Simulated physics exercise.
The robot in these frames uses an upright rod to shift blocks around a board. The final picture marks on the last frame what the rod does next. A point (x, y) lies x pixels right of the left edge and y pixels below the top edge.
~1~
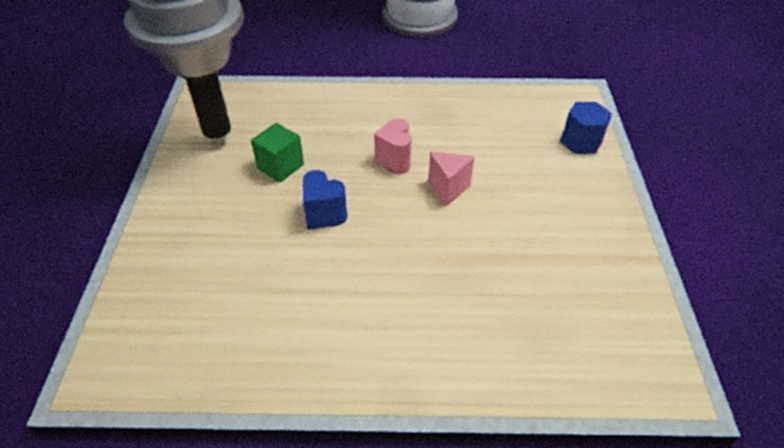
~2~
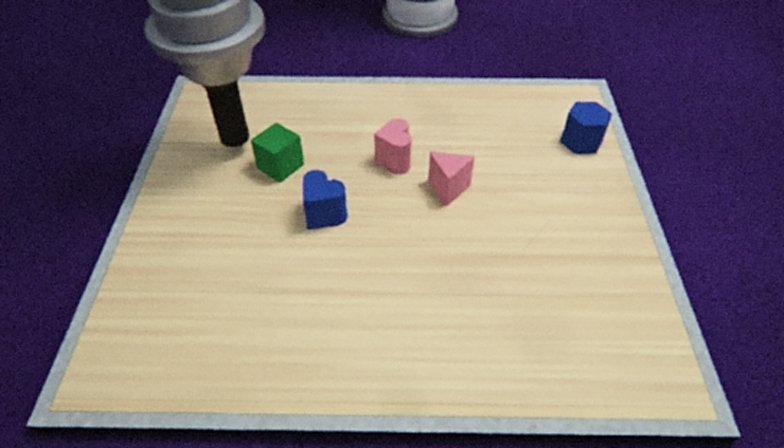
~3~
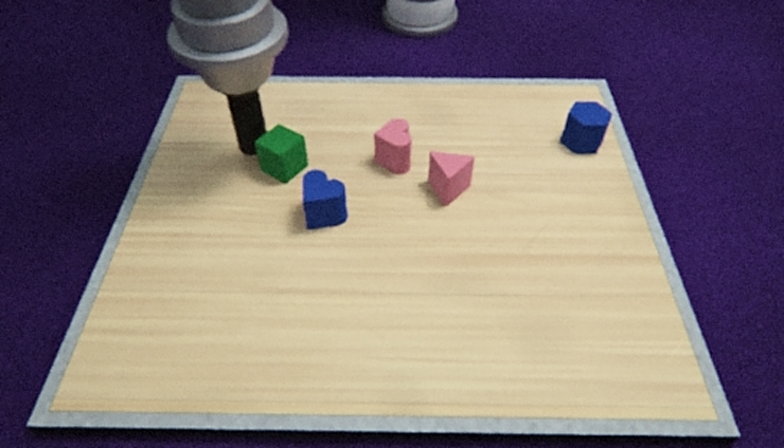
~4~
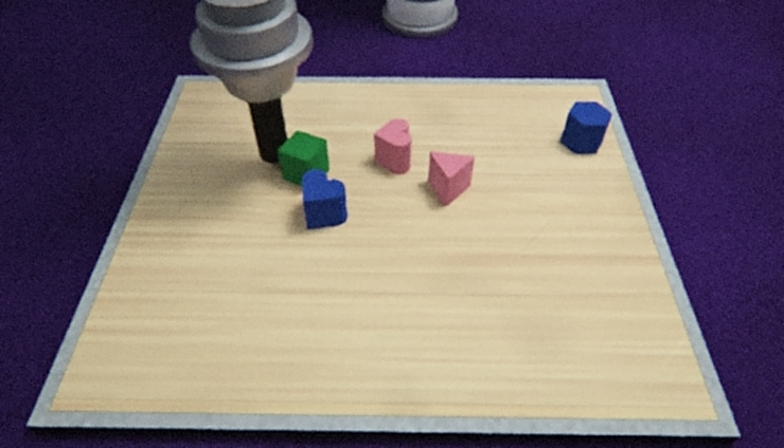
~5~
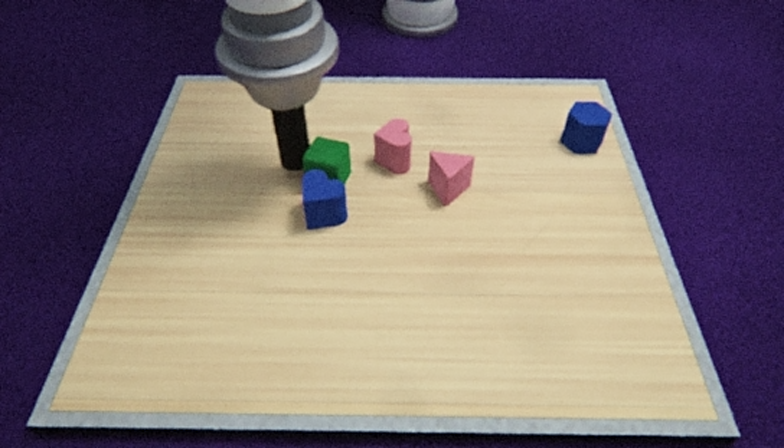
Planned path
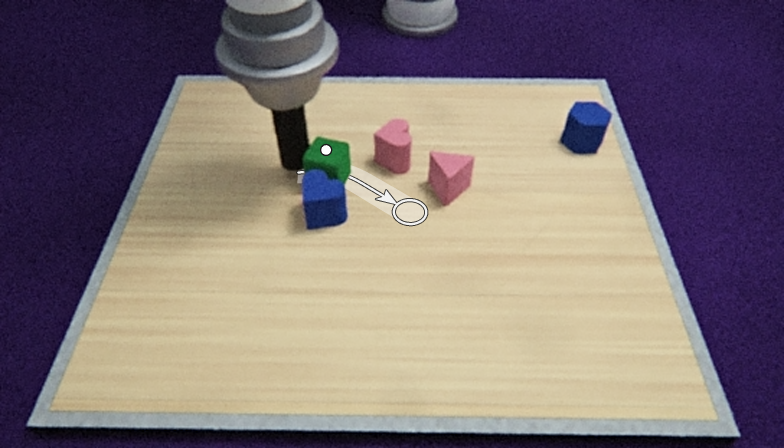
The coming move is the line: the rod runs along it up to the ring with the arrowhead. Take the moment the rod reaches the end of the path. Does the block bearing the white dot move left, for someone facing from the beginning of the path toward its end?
Going by the path, yes.
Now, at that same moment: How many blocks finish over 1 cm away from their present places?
That push would leave two blocks displaced by more than about 1 cm.
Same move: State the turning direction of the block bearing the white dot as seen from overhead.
The block spins anticlockwise.
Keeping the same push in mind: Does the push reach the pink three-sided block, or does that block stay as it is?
Put simply, it goes somewhere else.
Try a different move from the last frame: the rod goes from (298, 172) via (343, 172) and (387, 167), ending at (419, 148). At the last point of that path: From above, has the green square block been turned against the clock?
It seems not.
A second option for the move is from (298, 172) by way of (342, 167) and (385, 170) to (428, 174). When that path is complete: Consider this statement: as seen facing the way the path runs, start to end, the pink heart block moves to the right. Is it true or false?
False - the claim does not hold.
Drawn move, from (298, 172) through (340, 174) and (375, 191) to (410, 212); the dot is on the green square block.
On the path given first. One third of the way, rod at (340, 162); green square block at (369, 156), turned 20° clockwise.
Two thirds of the way, rod at (375, 180); green square block at (410, 168).
At the end, rod at (410, 200); green square block at (448, 177), turned 50° anticlockwise; pink heart block still; pink three-sided block at (470, 159).
